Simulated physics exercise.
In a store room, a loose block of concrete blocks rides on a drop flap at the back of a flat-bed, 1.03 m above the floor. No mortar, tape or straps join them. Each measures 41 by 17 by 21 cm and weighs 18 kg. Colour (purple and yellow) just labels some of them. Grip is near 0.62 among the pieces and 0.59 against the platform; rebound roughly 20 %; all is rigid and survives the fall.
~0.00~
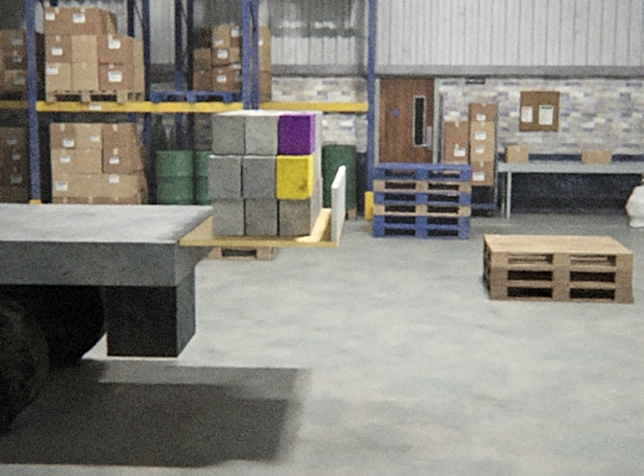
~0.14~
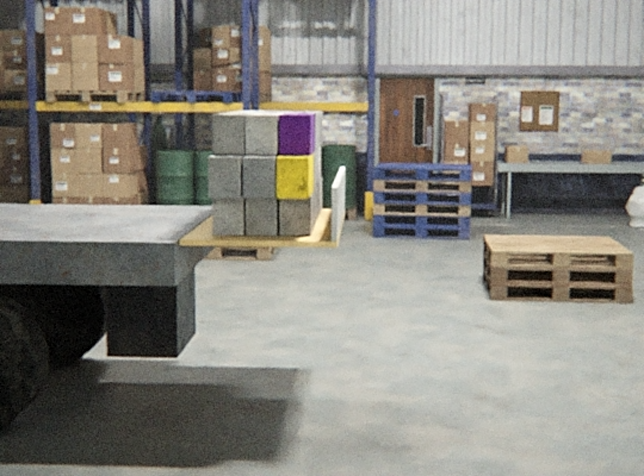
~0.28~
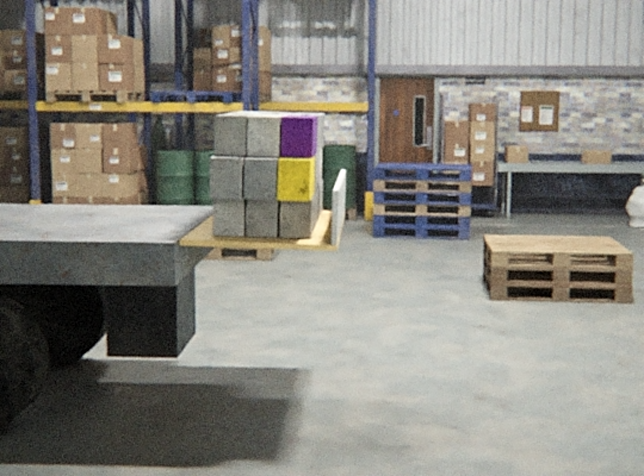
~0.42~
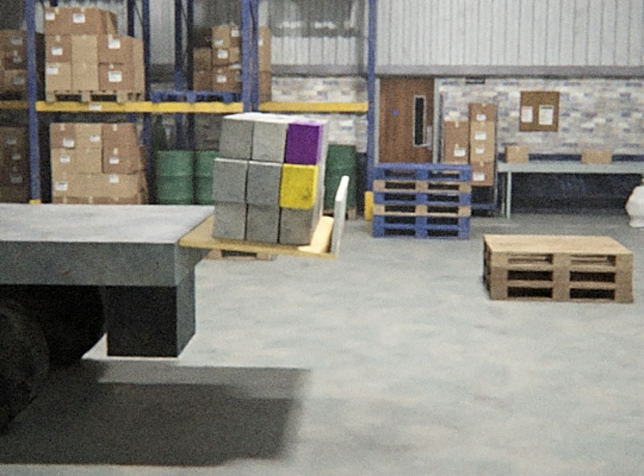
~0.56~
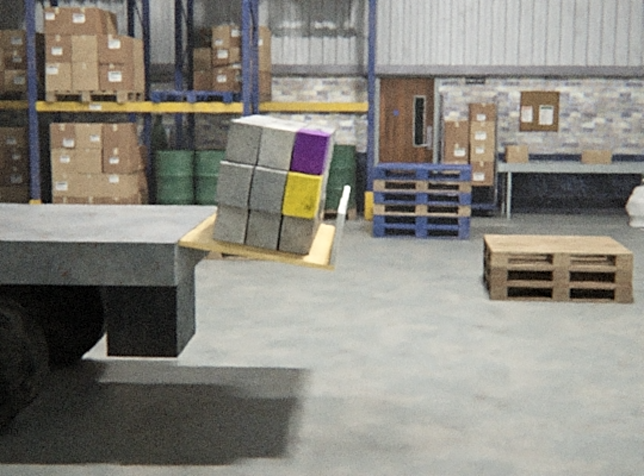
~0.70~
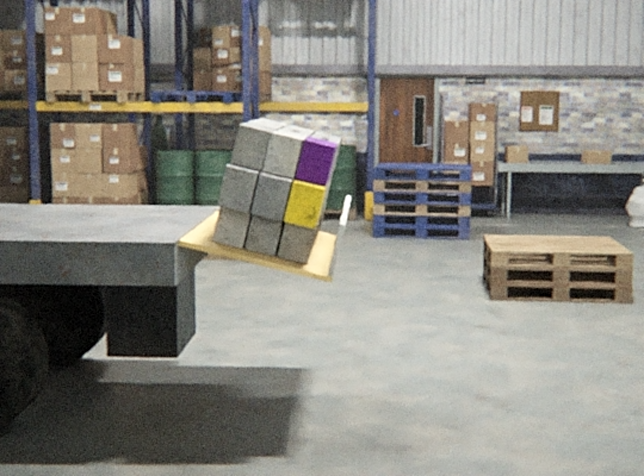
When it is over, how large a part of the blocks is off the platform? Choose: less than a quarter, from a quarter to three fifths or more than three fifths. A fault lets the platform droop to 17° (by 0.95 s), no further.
The part is under a quarter.
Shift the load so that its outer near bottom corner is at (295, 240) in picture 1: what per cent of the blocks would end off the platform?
Then 10 per cent.
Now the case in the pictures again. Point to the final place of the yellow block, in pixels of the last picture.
Near (332, 215).
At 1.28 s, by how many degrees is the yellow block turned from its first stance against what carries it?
Some 25°.
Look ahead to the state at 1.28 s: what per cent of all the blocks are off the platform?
0 per cent by then.
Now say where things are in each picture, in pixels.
In the first frame (each place is the centre of the face we see best; leans and shifts are taken against what carries them), platform's outer corner (334, 245) slope 0°; yellow block (293, 178); purple block (295, 135); all in place.
In the second frame, platform's outer corner (334, 245) slope 0°; purple block (295, 135).
In the third frame, platform's outer corner (334, 248) slope 1°; purple block (297, 138).
In the fourth frame, platform's outer corner (333, 257) slope 5°; purple block (303, 144).
In the fifth frame, platform's outer corner (332, 268) slope 9°; purple block (309, 154).
In the sixth frame, platform's outer corner (329, 279) slope 13°; purple block (315, 163); yellow block (304, 205); all in place.
By 0.82 s, slope 16°; none of the 27 blocks off the platform.
By 1.10 s, slope 17°; none of the 27 blocks off the platform, 27 disturbed; yellow block tilted 9°; purple block tilted 9°.
By 1.28 s, slope 17°; none of the 27 blocks off the platform, 27 disturbed; purple block tilted 24°; yellow block tilted 23°.
By 1.64 s, slope 17°; 3 of the 27 blocks off the platform; purple block tilted 54°, 53 cm lower; yellow block tilted 22°.
When it is over (1.9 s), slope 17°; 3 of the 27 blocks off the platform; purple block on its side; yellow block tilted 22°. That is 11 per cent. In pixels of the last frame, middles, purple block near (457, 401), yellow block near (333, 215).
